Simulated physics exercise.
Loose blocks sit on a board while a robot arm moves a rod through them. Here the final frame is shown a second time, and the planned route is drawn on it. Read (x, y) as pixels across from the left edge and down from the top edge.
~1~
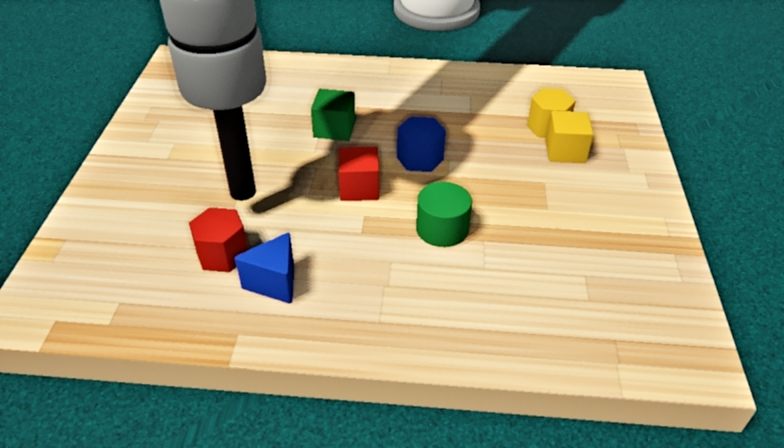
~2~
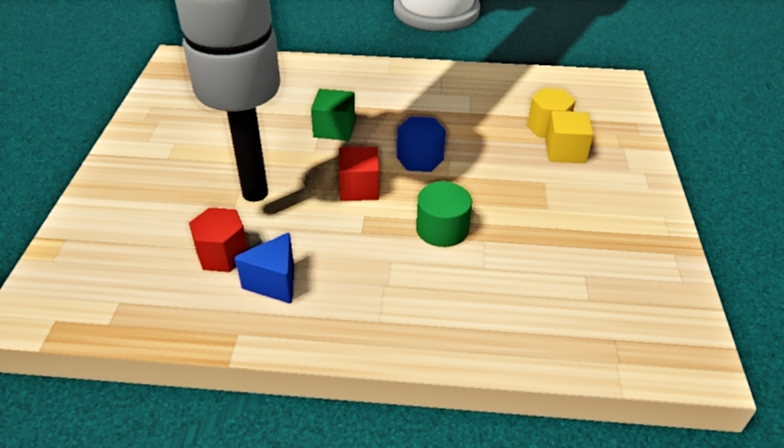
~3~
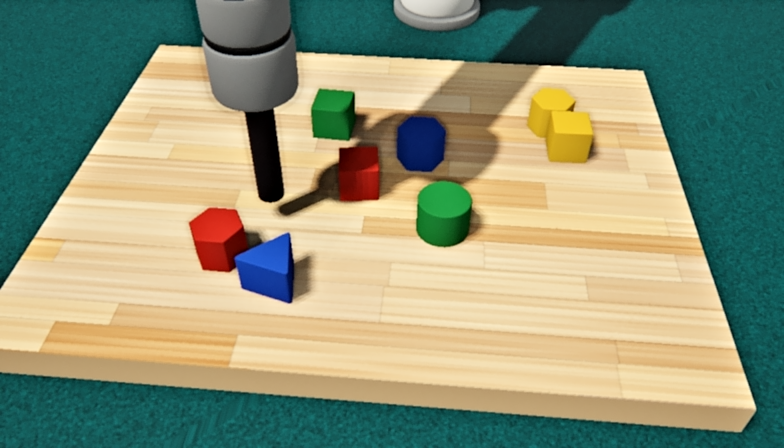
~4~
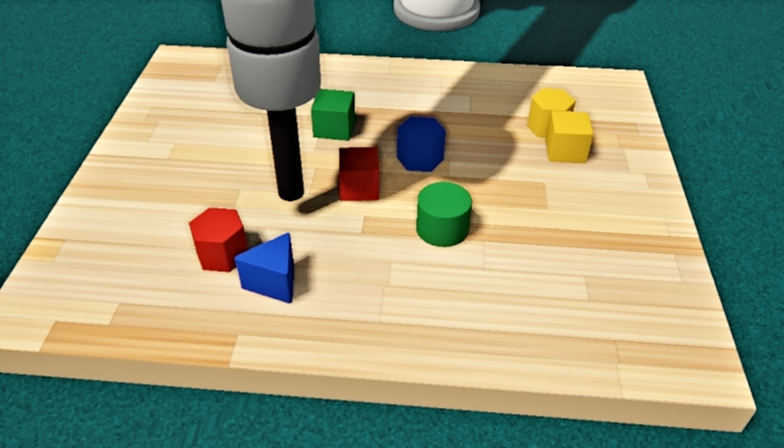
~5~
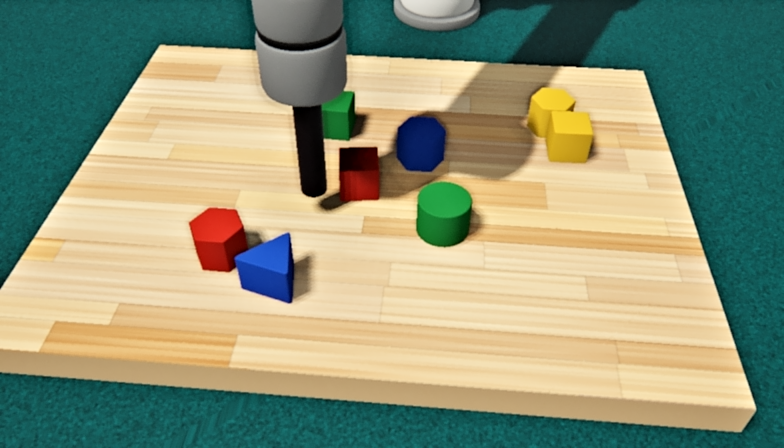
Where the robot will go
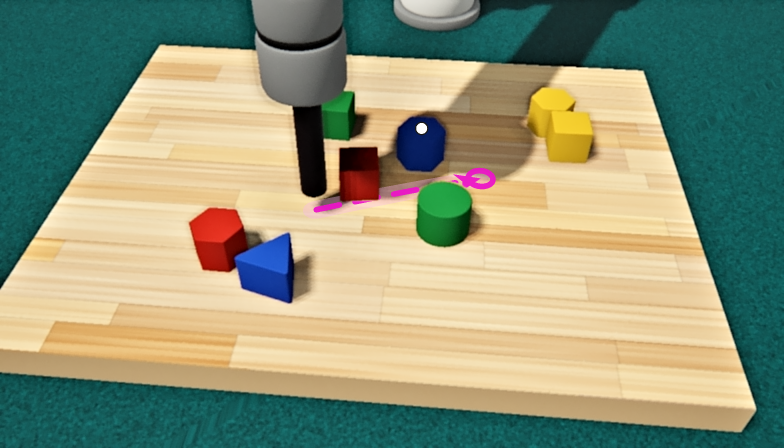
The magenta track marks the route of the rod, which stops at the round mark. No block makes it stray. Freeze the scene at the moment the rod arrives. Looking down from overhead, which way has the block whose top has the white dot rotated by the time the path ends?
From overhead, clockwise.
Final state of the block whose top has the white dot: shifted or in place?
Answer: Moved.
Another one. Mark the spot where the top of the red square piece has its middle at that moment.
It sits at (395, 141).
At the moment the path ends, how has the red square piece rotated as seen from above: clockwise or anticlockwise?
The sense of turning is anti-clockwise.
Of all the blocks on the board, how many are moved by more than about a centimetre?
Count: 2.
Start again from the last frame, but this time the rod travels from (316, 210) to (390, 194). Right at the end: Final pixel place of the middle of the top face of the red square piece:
In the picture, that point is around (390, 143).
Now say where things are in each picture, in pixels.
The first picture shows rod's lower end (243, 193); red square piece (358, 158); blue six-sided block (422, 128); green circle (445, 198).
The second picture shows rod (256, 194); blocks still.
The third picture shows rod (272, 195); blocks still.
The fourth picture shows rod (291, 194); blocks still.
The fifth picture shows rod (314, 190); red square piece (358, 158); blue six-sided block (422, 128); green circle (445, 198).
Drawn move, from (316, 210) directly to (481, 178); the dot is on the blue six-sided block.
On the path given first. One third of the way, rod (373, 178); red square piece (382, 145), turned 45° anticlockwise.
Two thirds of the way, rod (429, 168); red square piece (395, 141), turned 95° anticlockwise; blue six-sided block (427, 119), turned 20° clockwise.
At the end, rod (483, 159); red square piece (395, 141), turned 95° anticlockwise; blue six-sided block (427, 119), turned 20° clockwise; green circle still.
